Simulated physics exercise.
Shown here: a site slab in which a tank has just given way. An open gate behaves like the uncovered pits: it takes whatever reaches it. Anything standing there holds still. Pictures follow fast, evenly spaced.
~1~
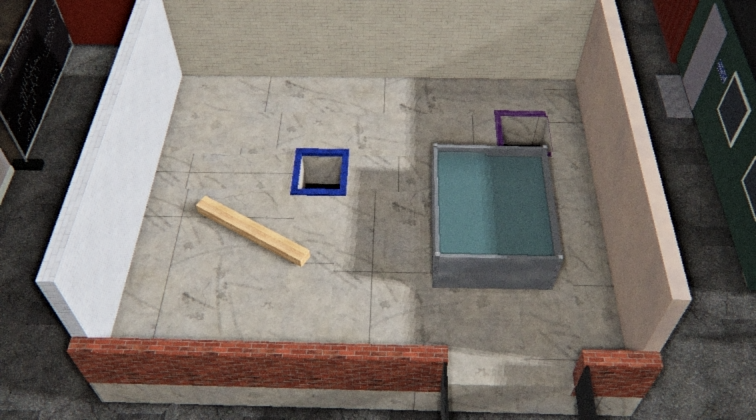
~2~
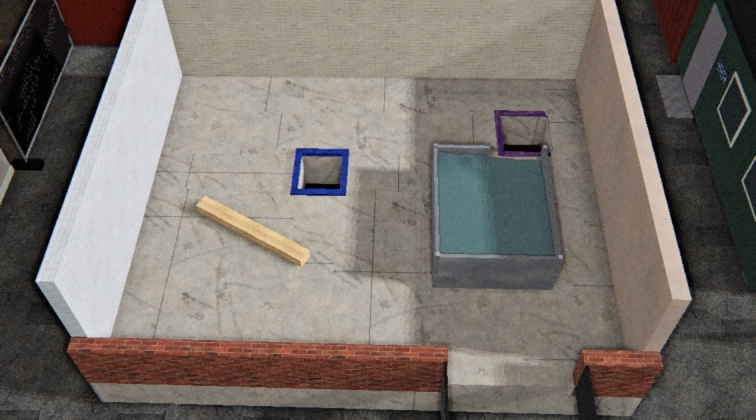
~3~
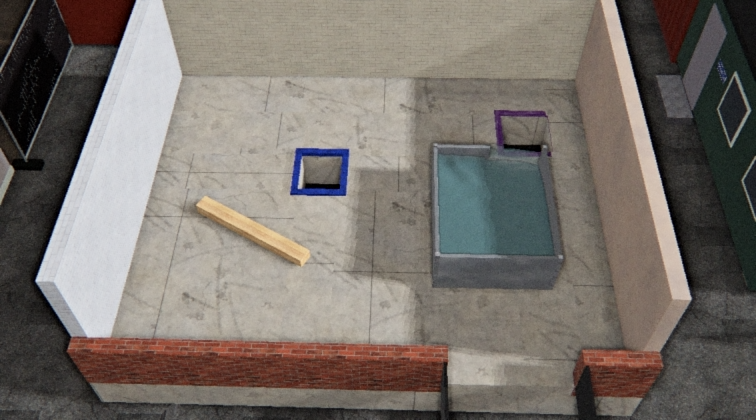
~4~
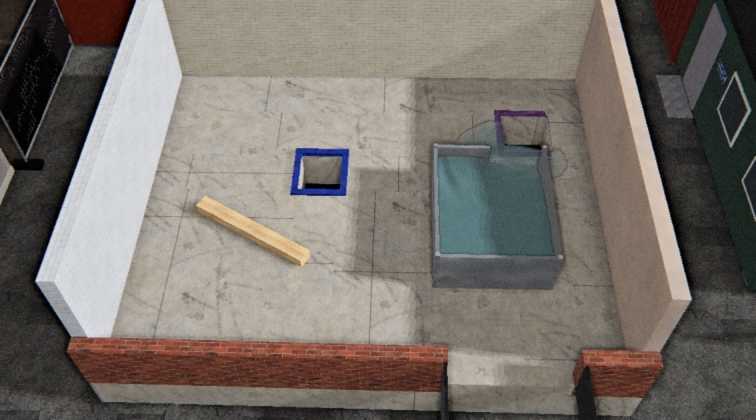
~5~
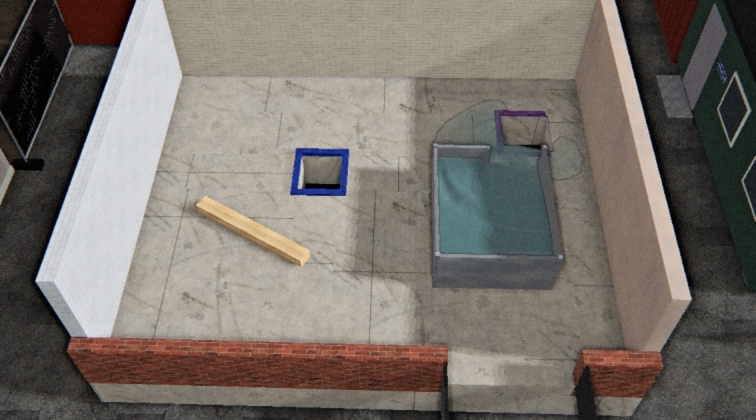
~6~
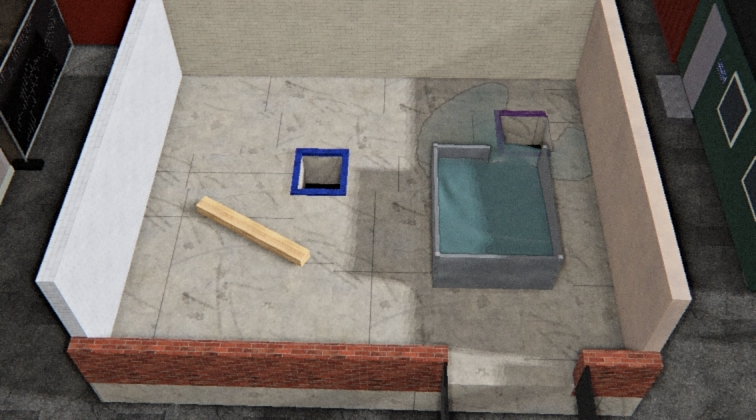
The footage shows a walled concrete slab with a wooden beam, a blue-edged pit, a purple-edged pit and a grey tank of water; water pours from a gap in the tank's far side and spreads across the floor behind it.
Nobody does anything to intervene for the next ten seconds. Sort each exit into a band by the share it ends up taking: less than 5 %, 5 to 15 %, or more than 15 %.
Bands: Gate: Less than 5 %; purple pit: More than 15 %; blue pit: Less than 5 %.
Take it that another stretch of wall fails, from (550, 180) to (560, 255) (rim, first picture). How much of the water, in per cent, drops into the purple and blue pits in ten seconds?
Approximately, purple takes 20 % and blue takes 0 %.
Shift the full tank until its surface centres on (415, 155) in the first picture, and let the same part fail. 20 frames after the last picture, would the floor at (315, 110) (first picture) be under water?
At that place it stays submerged.
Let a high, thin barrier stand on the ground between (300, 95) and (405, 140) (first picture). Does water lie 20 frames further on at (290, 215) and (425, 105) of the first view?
First spot not reached; second spot swamped.
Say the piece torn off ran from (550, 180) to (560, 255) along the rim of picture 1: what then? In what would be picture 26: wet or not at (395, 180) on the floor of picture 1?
Check at the given point: Unwetted.
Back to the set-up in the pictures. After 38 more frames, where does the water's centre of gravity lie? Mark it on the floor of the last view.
My pick is pixel (424, 176).
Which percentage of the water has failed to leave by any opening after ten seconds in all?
About 40 %.
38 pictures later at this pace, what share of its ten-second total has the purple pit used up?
It should be near 80 percent of the ten-second total.
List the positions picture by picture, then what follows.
Still water in the tank at (494, 202), in the first picture.
Water pours out on the tank's far side and has run to a hidden place, in the second picture.
The front is at (489, 148), out from the gap on the tank's far side, in the third picture.
Water pours out on the tank's far side and has run to (490, 124), in the fourth picture.
Water pours out on the tank's far side and has run to (486, 104), in the fifth picture.
Water pours out on the tank's far side and has run to (484, 87), in the sixth picture.
A moment on, water covers 15 % of the floor; the gate 0 %, the purple pit 14 %, the blue pit 0 %.
Next, water covers 15 % of the floor; the gate 0 %, the purple pit 24 %, the blue pit 0 %.
Then, water covers 30 % of the floor; the gate 0 %, the purple pit 34 %, the blue pit 0 %.
Later, water covers 40 % of the floor; the gate 0 %, the purple pit 48 %, the blue pit 0 %.
In the end, water covers 50 % of the floor; the gate 0 %, the purple pit 60 %, the blue pit 0 %.
